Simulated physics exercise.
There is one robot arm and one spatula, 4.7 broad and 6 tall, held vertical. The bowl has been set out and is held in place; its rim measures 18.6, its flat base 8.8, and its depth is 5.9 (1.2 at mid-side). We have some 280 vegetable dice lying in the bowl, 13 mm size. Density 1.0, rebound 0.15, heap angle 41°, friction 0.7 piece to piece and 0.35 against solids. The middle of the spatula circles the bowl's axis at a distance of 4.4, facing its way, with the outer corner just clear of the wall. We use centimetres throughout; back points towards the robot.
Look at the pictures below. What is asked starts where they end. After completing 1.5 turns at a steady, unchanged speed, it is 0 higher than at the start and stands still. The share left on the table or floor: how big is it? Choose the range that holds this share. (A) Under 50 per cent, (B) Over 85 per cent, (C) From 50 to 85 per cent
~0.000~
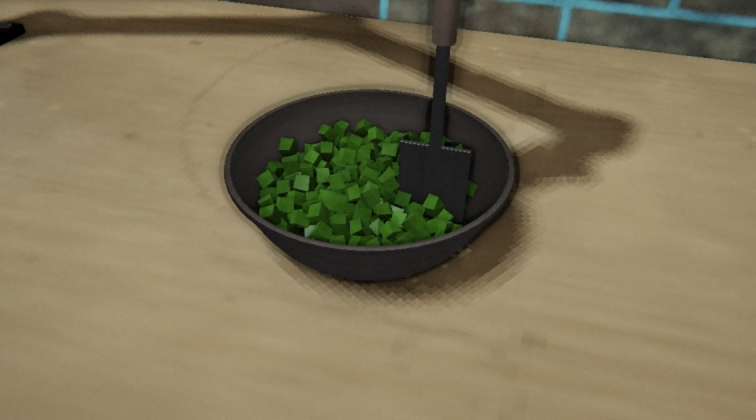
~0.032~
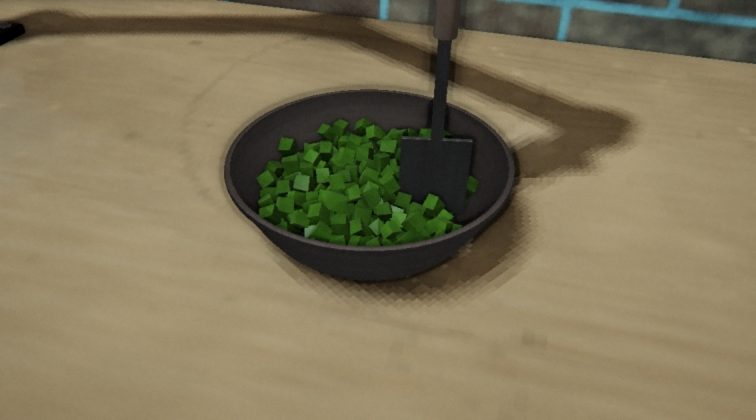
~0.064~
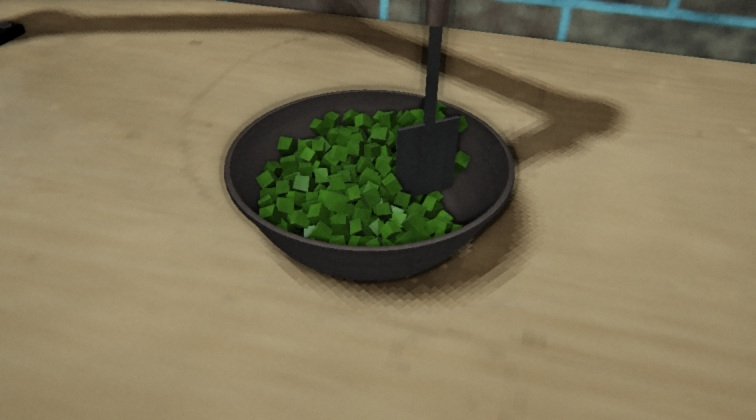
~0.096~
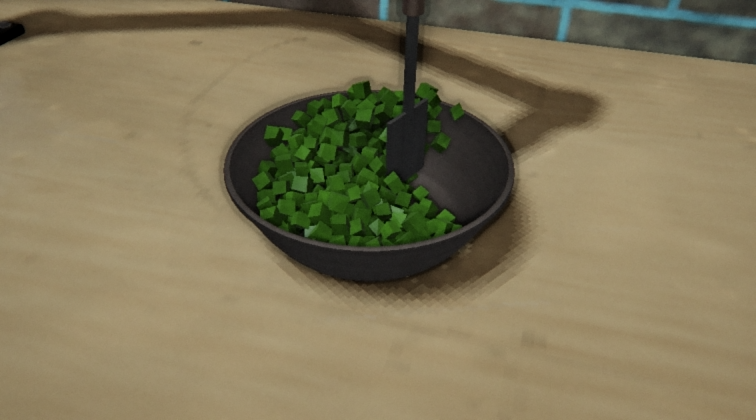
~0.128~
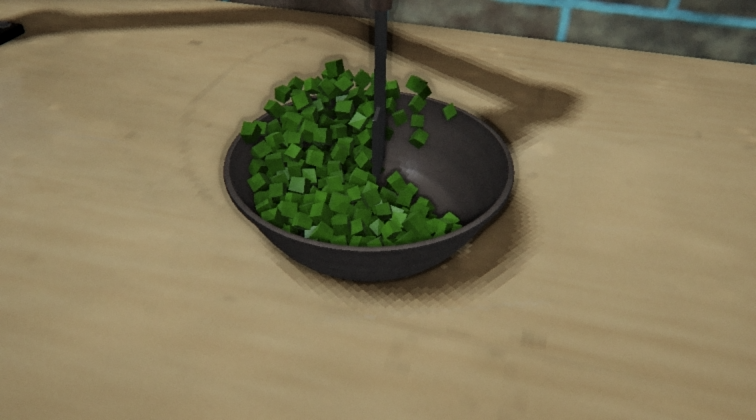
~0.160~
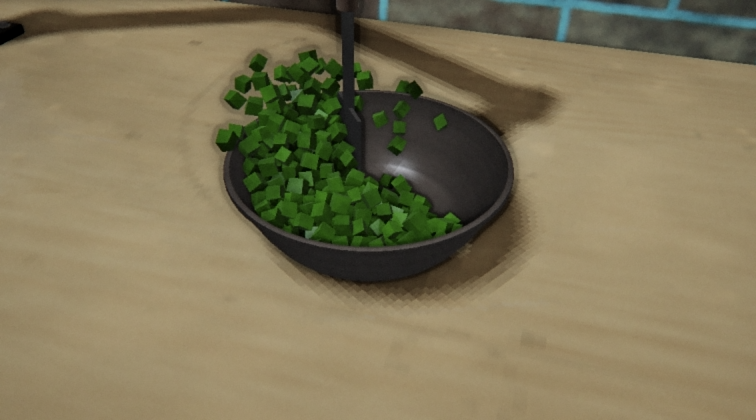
From 50 to 85 per cent.
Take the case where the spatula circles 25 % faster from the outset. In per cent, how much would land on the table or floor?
That would be some 70 percent.
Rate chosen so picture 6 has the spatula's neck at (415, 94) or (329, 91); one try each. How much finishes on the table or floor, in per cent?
Roughly 30 per cent on the first try and 70 per cent on the second.
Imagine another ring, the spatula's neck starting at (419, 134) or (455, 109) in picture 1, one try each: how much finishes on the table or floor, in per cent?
Close to 45 and 60 in a hundred.
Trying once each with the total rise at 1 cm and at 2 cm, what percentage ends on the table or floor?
I'd say some 55 per cent, and some 55 per cent.
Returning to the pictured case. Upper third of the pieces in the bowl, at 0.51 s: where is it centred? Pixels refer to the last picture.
(371, 103).
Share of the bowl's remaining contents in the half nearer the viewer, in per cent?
Roughly 75 percent of it.
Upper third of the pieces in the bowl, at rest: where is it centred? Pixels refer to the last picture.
The centre sits around (339, 235) in the last picture.
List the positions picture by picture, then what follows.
The first frame shows the spatula neck at (437, 126), 0° round; upper third of the load around (363, 178), from x 265 to 465, top at y 130; 284 in the bowl.
The second frame shows the spatula neck at (438, 119), 12° round; upper third of the load around (363, 174), from x 265 to 470, top at y 125.
The third frame shows the spatula neck at (431, 103), 40° round; upper third of the load around (362, 155), from x 265 to 460, top at y 110.
The fourth frame shows the spatula neck at (409, 91), 68° round; upper third of the load around (357, 136), from x 265 to 455, top at y 90.
The fifth frame shows the spatula neck at (380, 85), 97° round; upper third of the load around (331, 123), from x 250 to 455, top at y 70; 282 in the bowl, 2 in flight or on the tool.
The sixth frame shows the spatula neck at (349, 86), 126° round; upper third of the load around (304, 123), from x 225 to 455, top at y 60; 271 in the bowl, 13 in flight or on the tool.
After 0.34 s, 284° round, highest piece 10 above the table; 193 in the bowl, 39 on the table or floor, 52 in flight or on the tool.
After 0.51 s, 83° round, highest piece 9 above the table; 148 in the bowl, 115 on the table or floor, 21 in flight or on the tool.
After 0.80 s, 180° round, highest piece 5 above the table; 169 on the table or floor, 115 in the bowl.
After 1.50 s, 180° round, highest piece 5 above the table; 169 on the table or floor, 115 in the bowl.
In the end, 169 on the table or floor, 115 in the bowl. That is 60 % on the table or floor.
